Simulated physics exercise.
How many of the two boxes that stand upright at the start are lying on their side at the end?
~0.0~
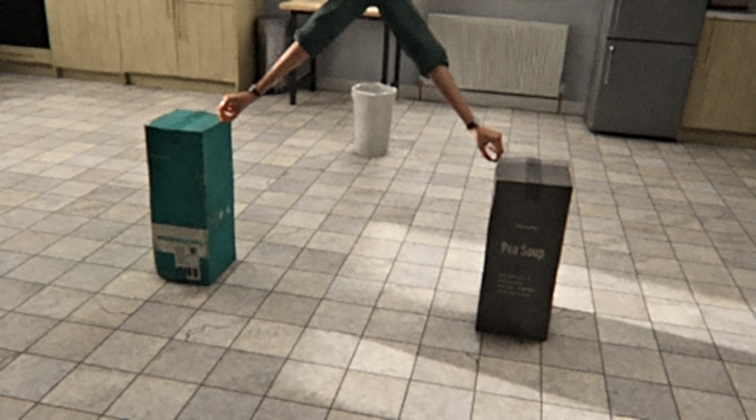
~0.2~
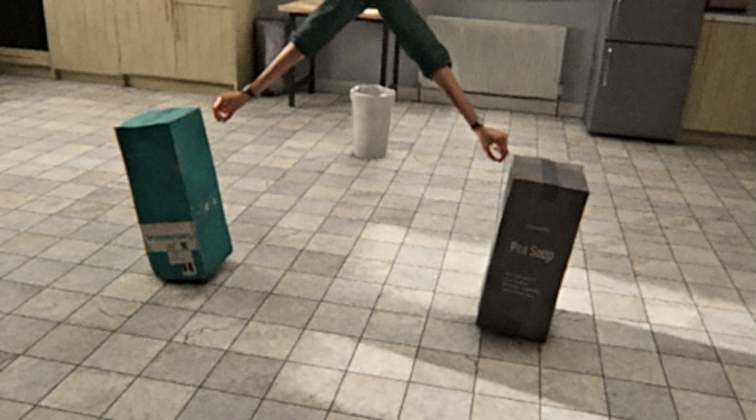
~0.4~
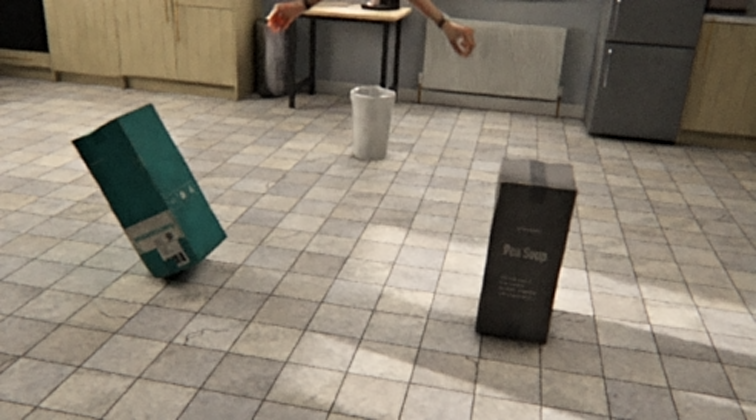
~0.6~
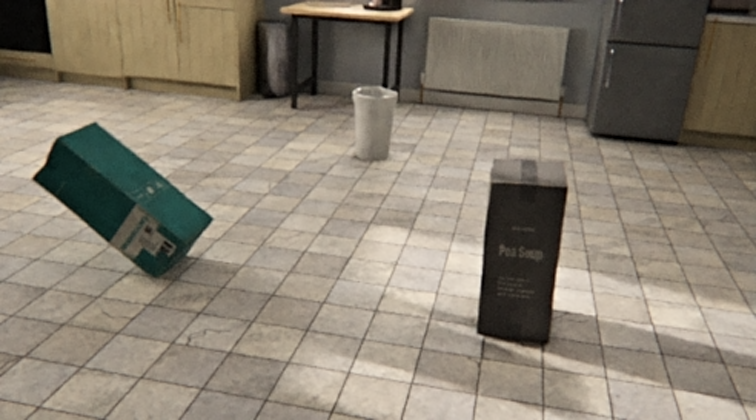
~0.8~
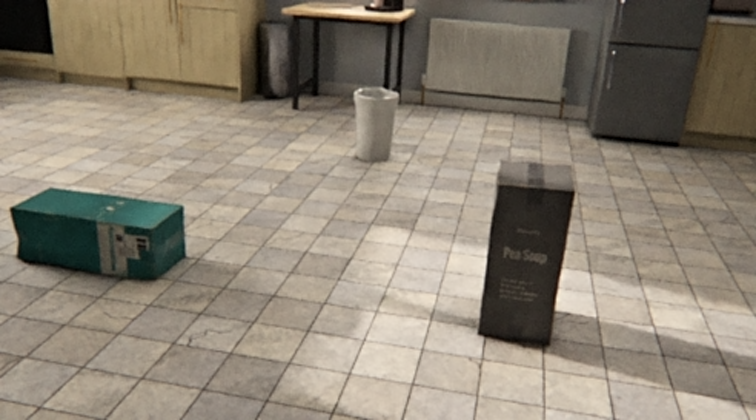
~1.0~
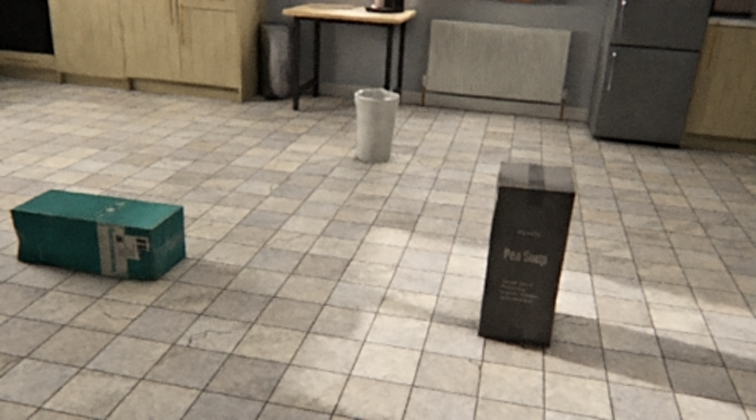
One of them is, the turquoise box on the left. The grey box is still standing on its base.
Two tall boxes, a turquoise one on the left and a dark grey one on the right, stand on a tiled kitchen floor, seen from slightly above by a gently swaying camera, with a white bin, a table and a fridge behind. Two outstretched arms shove at their tops, and both boxes tip. The hands draw back and leave the view. The turquoise box keeps leaning further left, while the grey one rocks back onto its base. The turquoise box topples and lies on its side, and the grey box stays standing.
